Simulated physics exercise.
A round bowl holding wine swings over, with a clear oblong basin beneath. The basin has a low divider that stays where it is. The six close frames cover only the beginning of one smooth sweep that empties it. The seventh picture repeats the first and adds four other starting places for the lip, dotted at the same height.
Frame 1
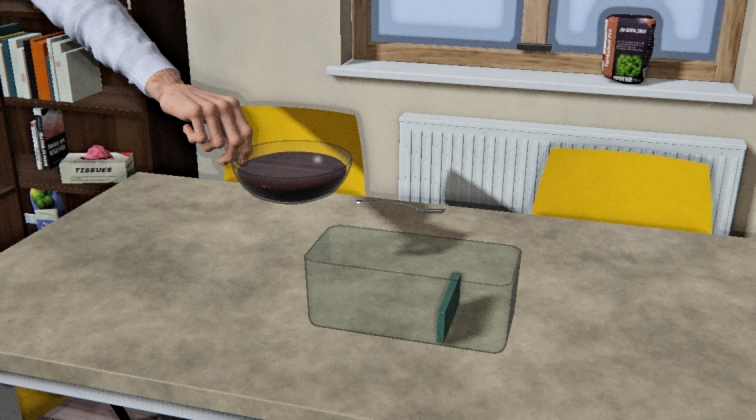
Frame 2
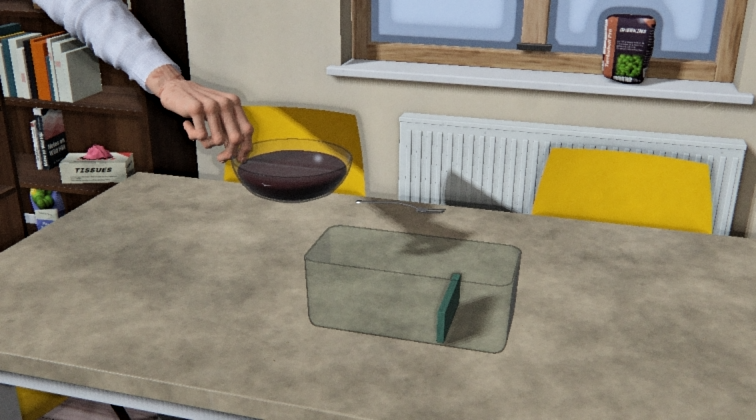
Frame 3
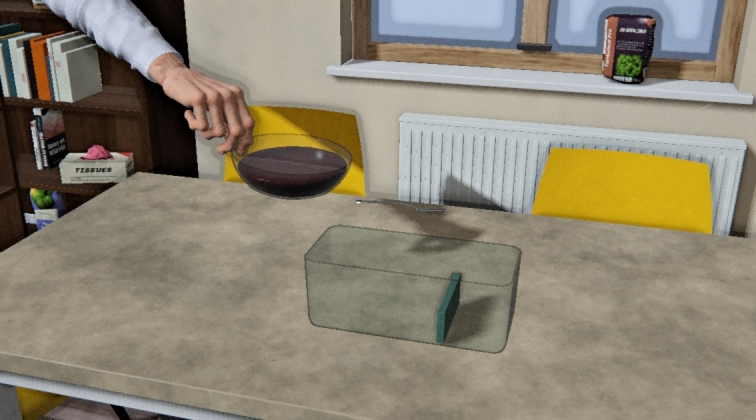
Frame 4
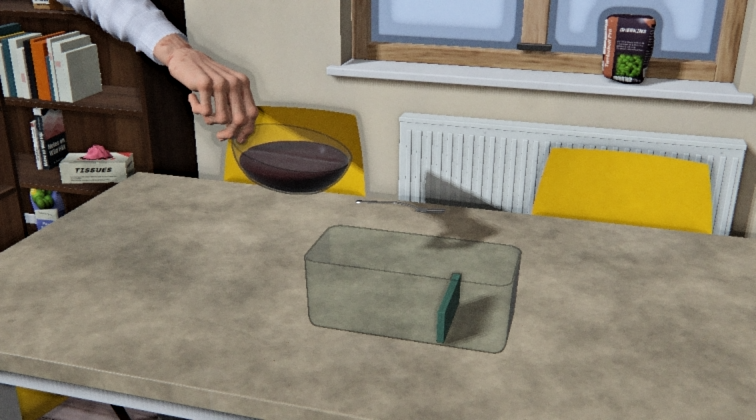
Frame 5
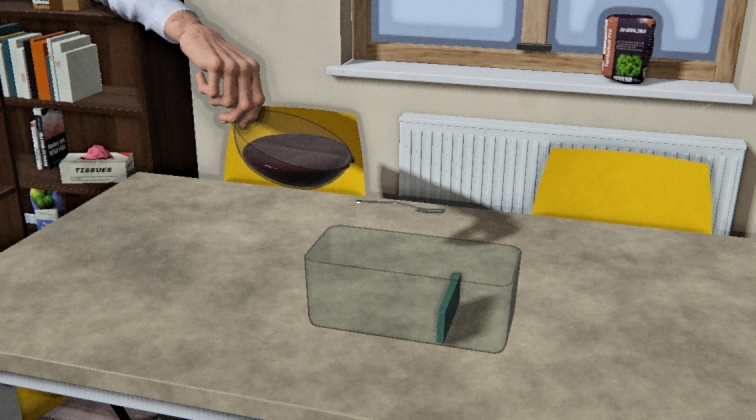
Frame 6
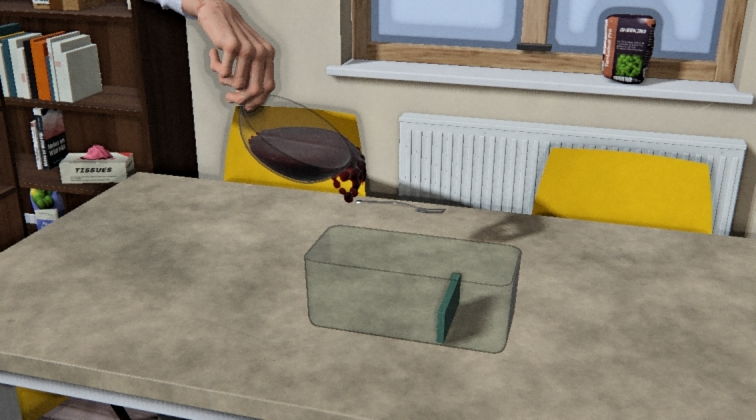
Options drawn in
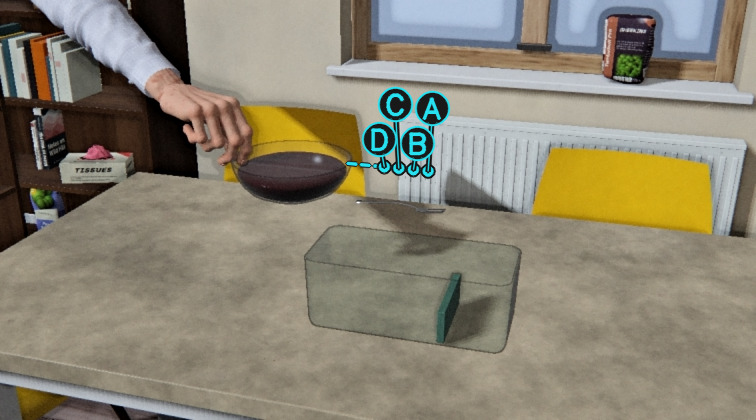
A hand held a round glass bowl of dark red wine above a clear oblong basin on a table, then gradually tilted it to the right until some wine came over the lip.
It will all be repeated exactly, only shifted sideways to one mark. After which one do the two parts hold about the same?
Dot D does it best.
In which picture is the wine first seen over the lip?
Picture 5.
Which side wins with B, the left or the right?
The right one.
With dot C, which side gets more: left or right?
The right one.
On the marked copy, A at (428, 171); B at (413, 169); C at (398, 168); D at (384, 166).
With A, about 28 % ends left of the wall and 71 % right of it.
With B, about 17 % ends left of the wall and 81 % right of it.
With C, about 21 % ends left of the wall and 78 % right of it.
With D, about 45 % ends left of the wall and 54 % right of it.
